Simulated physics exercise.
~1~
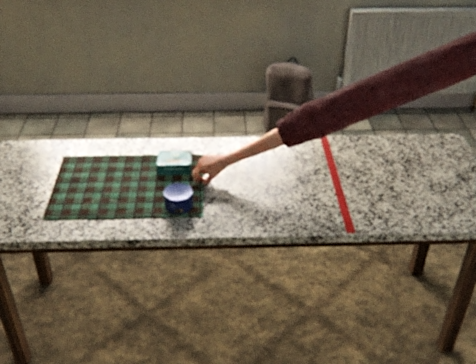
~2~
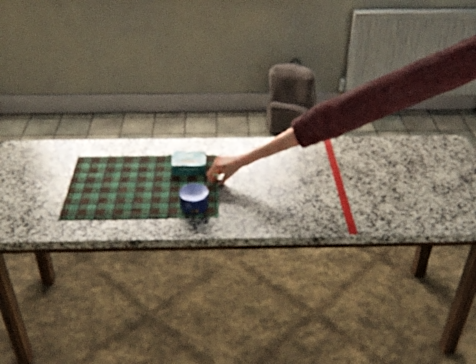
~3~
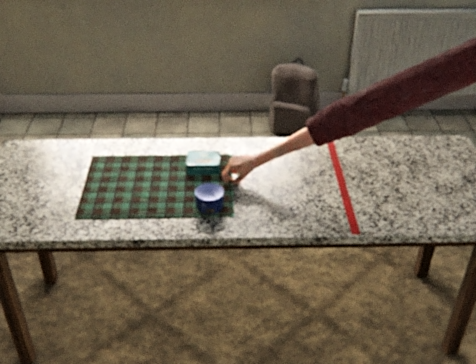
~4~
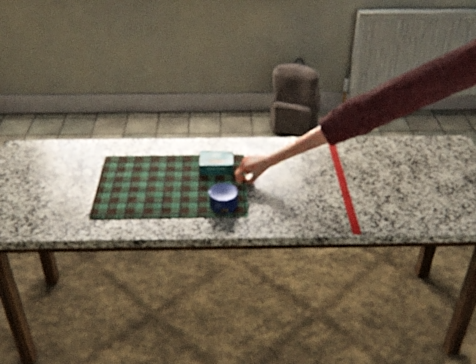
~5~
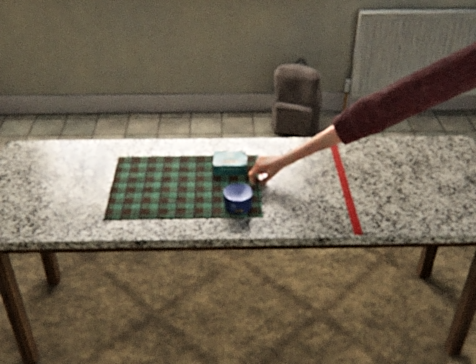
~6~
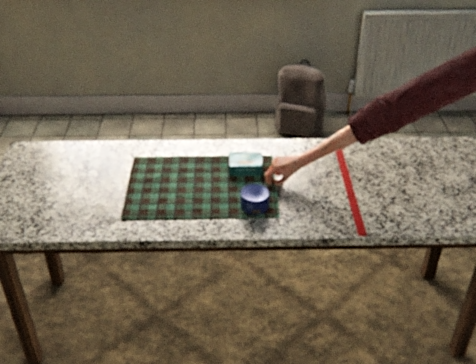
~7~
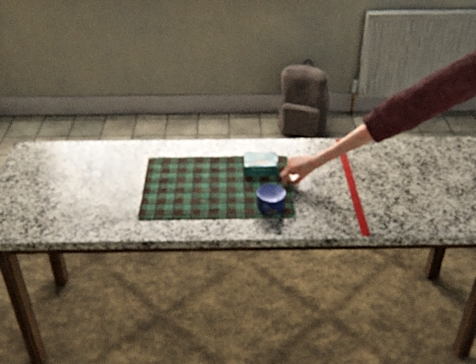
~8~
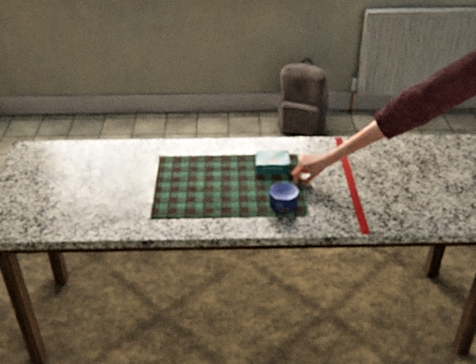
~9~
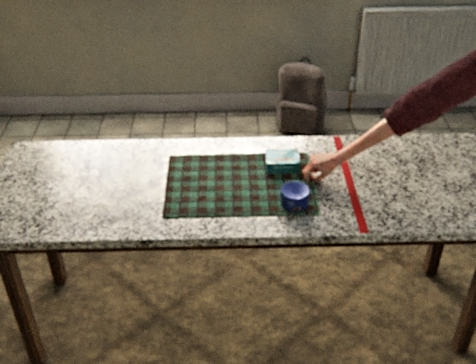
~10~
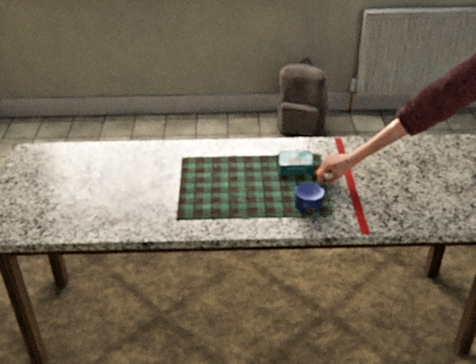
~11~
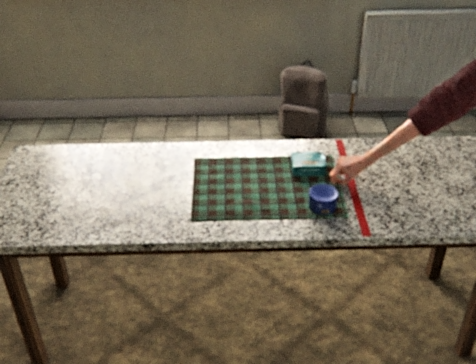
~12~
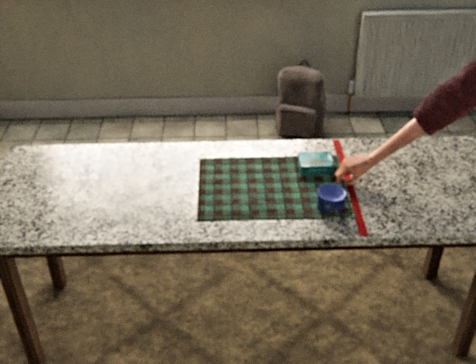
The footage shows a hand at the end of a dark red sleeve drawing a green and brown checked cloth rightward along a speckled table, carrying a turquoise packet and a blue tub, until its edge reaches the red tape, with both items still on the cloth.
